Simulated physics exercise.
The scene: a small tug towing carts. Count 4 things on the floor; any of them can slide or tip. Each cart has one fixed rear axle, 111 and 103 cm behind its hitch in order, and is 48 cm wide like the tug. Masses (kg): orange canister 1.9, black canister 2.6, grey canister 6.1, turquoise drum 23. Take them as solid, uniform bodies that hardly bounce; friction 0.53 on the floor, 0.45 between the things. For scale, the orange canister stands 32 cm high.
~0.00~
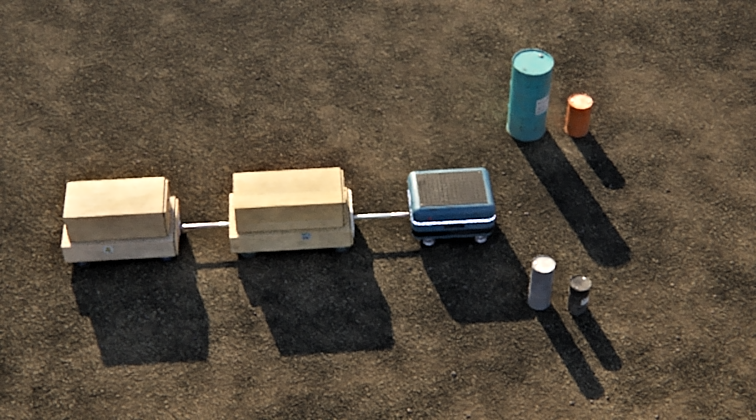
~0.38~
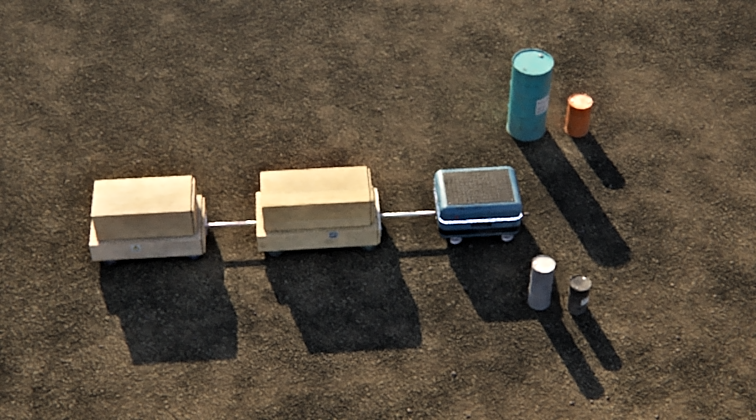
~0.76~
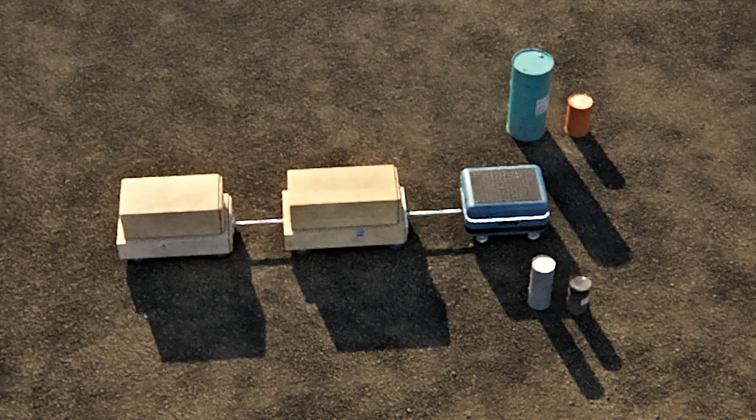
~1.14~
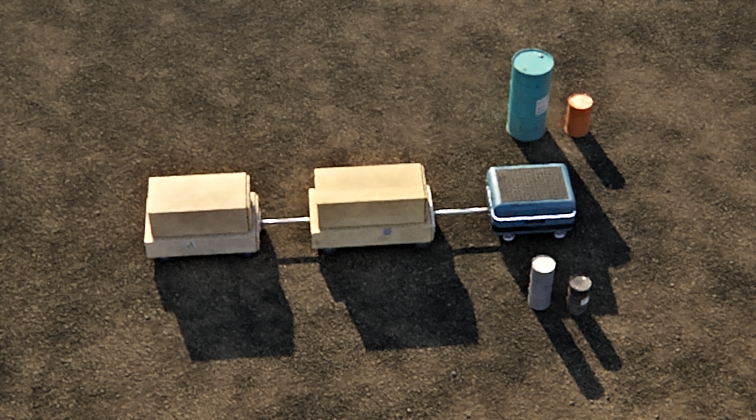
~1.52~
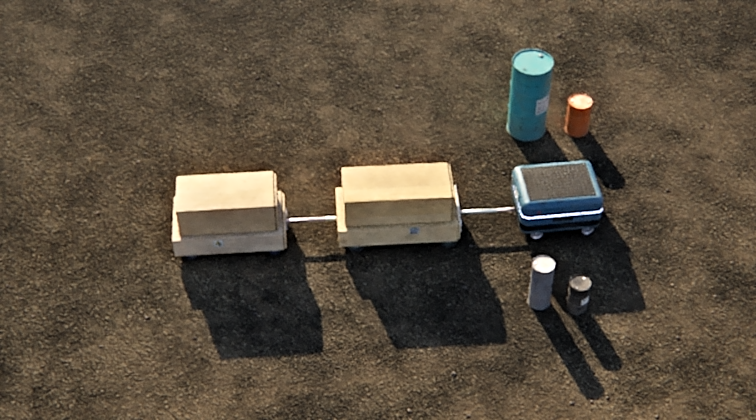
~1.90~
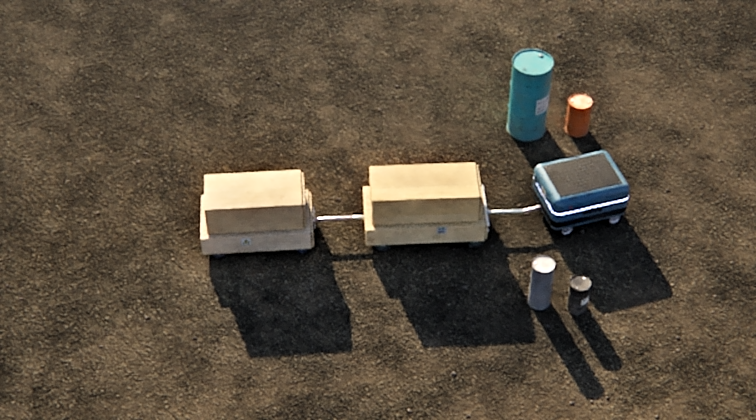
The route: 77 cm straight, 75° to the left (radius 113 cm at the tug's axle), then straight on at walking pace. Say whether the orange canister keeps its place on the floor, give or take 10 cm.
The orange canister gets shifted.
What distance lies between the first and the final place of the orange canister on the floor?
Some 64 cm.
After 4.60 s, tug has run 248 cm.
After 7.60 s, tug has run 410 cm; orange canister slid 22 cm near (571, 98).
At rest (10.6 s), not toppled but over 10 cm from the start, orange canister; the other 3 in place, give or take 10 cm. Seen from the same camera at the end, orange canister near (569, 66).
